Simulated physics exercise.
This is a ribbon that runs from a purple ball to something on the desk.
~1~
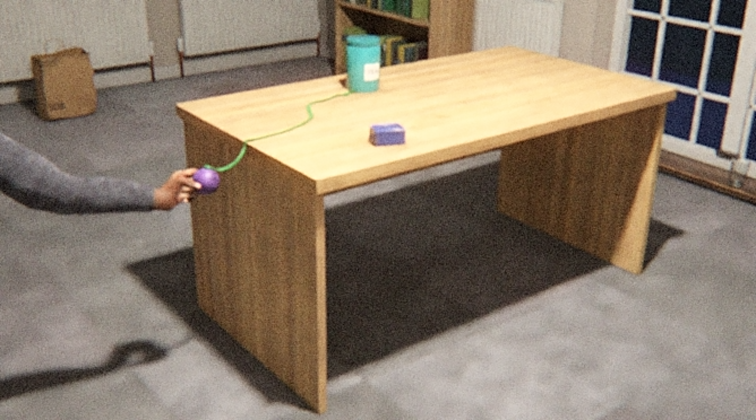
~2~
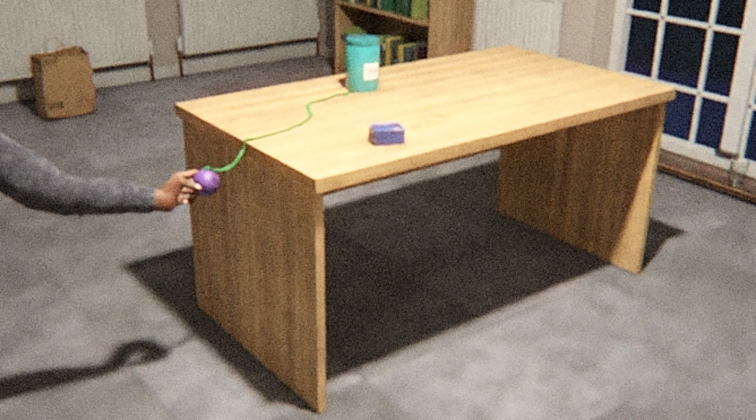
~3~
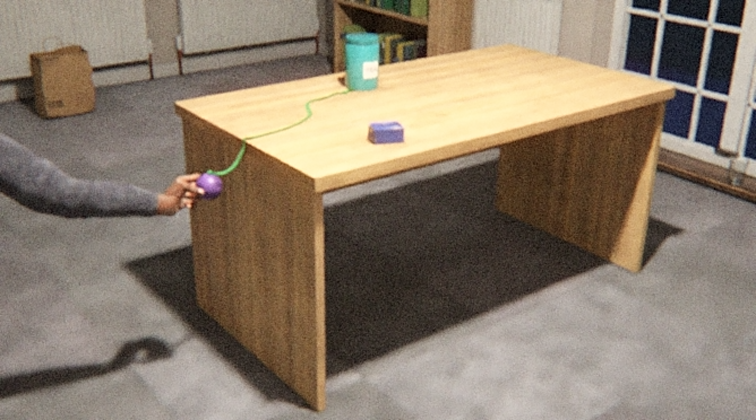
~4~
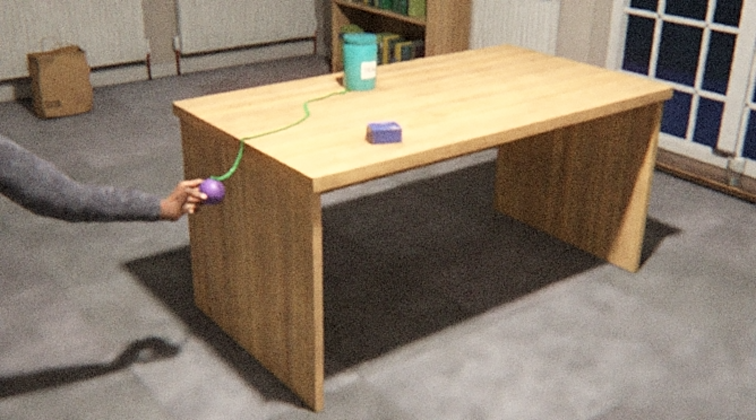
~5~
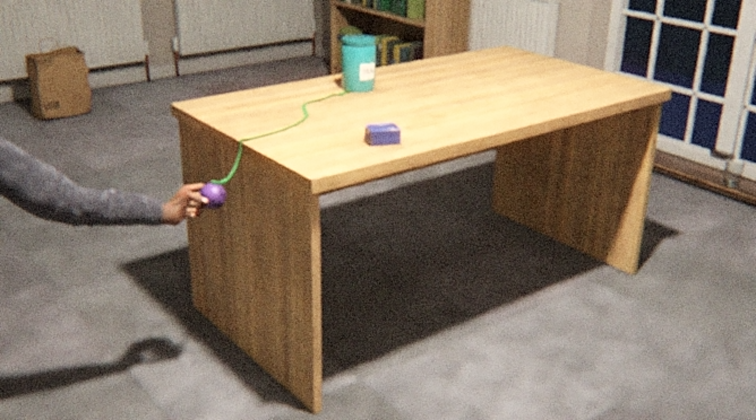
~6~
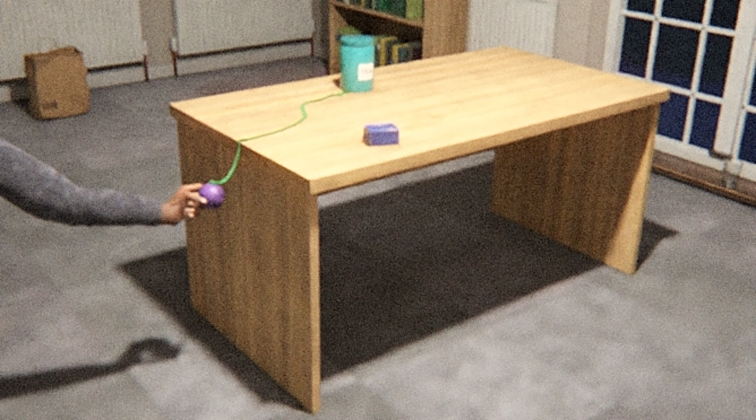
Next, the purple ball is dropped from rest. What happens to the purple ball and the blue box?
By the end the purple ball has stayed suspended, and the blue box has held its position.
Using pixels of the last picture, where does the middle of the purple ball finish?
Resting place: Roughly (238, 209).
Then, 0.46 s later than the last view, ball above the floor near (259, 212); canister as before; box as before.
Then, 1.22 s later than the last view, ball above the floor near (219, 231); canister as before; box as before.
Then, 1.96 s later than the last view, ball above the floor near (194, 229); canister as before; box as before.
Finally, ball above the floor near (238, 209); canister as before; box as before. The purple ball hangs in the air and the blue box remains where it stands.
